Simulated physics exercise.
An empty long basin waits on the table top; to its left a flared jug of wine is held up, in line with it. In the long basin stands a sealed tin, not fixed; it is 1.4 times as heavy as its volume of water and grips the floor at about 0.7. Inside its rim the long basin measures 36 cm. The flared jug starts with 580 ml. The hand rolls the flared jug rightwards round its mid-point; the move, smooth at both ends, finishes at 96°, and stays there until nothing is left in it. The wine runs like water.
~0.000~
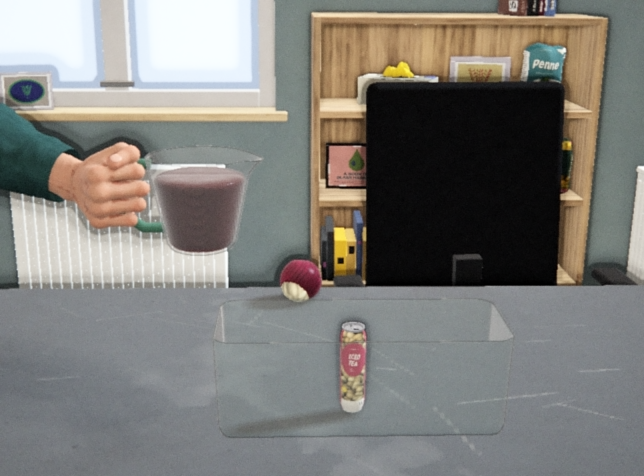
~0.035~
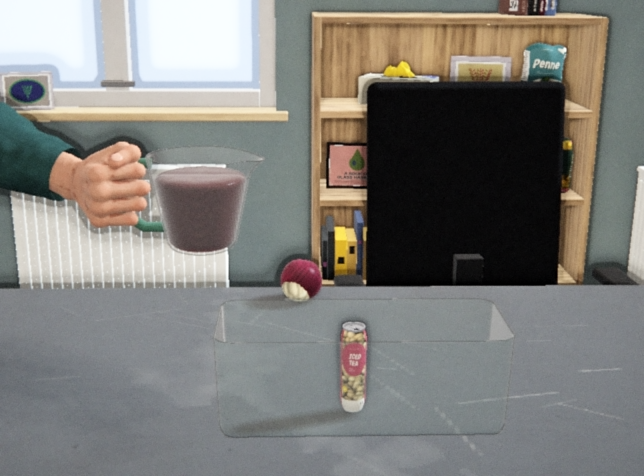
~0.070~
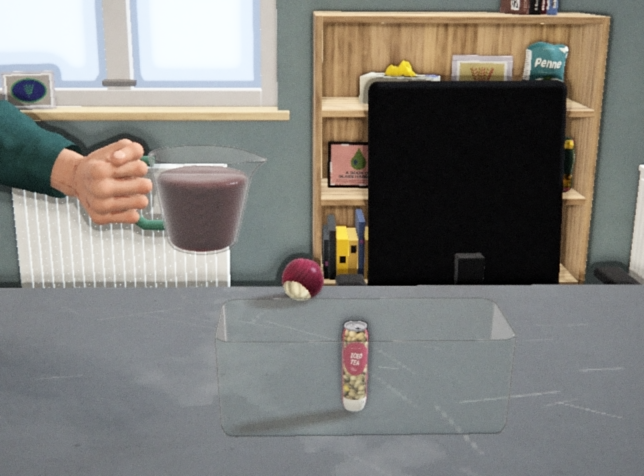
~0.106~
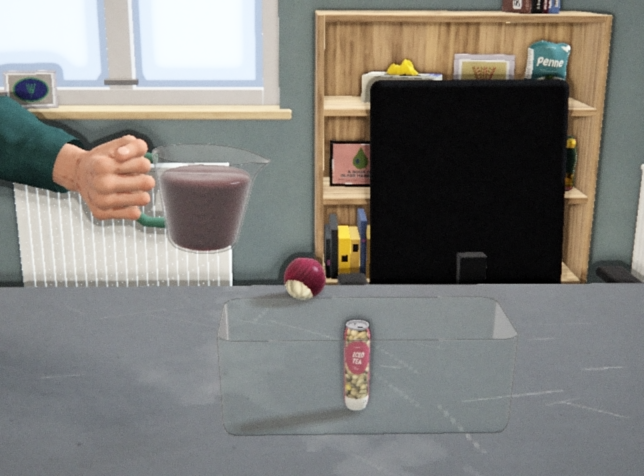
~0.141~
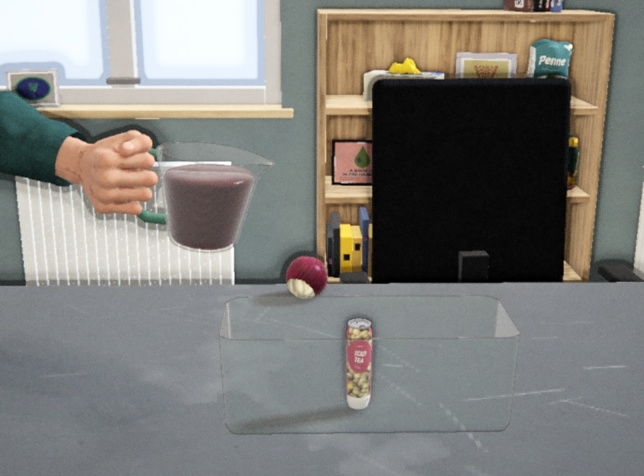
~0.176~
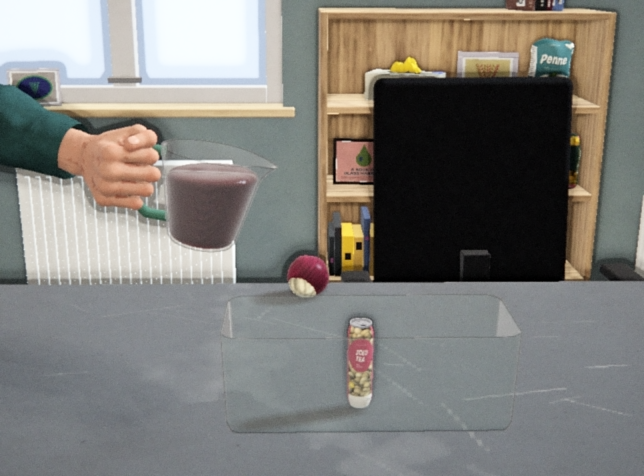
Above a grey table top, a hand slowly tilts a jug of wine slightly rightwards.
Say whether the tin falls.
The tin stays up.
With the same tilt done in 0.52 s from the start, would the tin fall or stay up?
The tin stays up.
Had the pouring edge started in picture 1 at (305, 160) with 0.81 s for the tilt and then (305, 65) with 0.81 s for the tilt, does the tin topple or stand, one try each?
First it falls; then it keeps standing.
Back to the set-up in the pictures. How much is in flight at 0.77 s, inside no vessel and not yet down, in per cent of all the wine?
Some 22 per cent.
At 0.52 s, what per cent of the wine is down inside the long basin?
Some 2 per cent.
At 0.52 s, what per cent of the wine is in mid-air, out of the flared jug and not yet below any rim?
Near 22 in a hundred.
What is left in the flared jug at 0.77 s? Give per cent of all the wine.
About 20 per cent.
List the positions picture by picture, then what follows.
Tilt 0°; pouring edge (264, 158); surface from (154, 176) to (245, 175); the long basin's rim runs from (217, 322) to (503, 320); the tin's top is at (353, 331), in the first picture.
Tilt 0°; pouring edge (264, 158); surface from (155, 175) to (247, 175), in the second picture.
Tilt 2°; pouring edge (267, 159); surface from (157, 174) to (249, 175), in the third picture.
Tilt 4°; pouring edge (270, 160); surface from (160, 173) to (252, 175), in the fourth picture.
Tilt 7°; pouring edge (274, 163); surface from (164, 171) to (255, 174), in the fifth picture.
Tilt 11°; pouring edge (278, 166); surface from (168, 170) to (259, 174), in the sixth picture.
After 0.52 s the tilt is 68° and 76 per cent is still to pour; the tin stands where it began.
After 0.77 s the tilt is 95° and 20 per cent is still to pour; the tin stands where it began.
After 1.03 s the tilt is 96° and 1 per cent is still to pour; the tin stands where it began.
After 1.31 s the tilt is 96° and 0 per cent is still to pour; the tin stands where it began.
In the end the tin stands where it began.
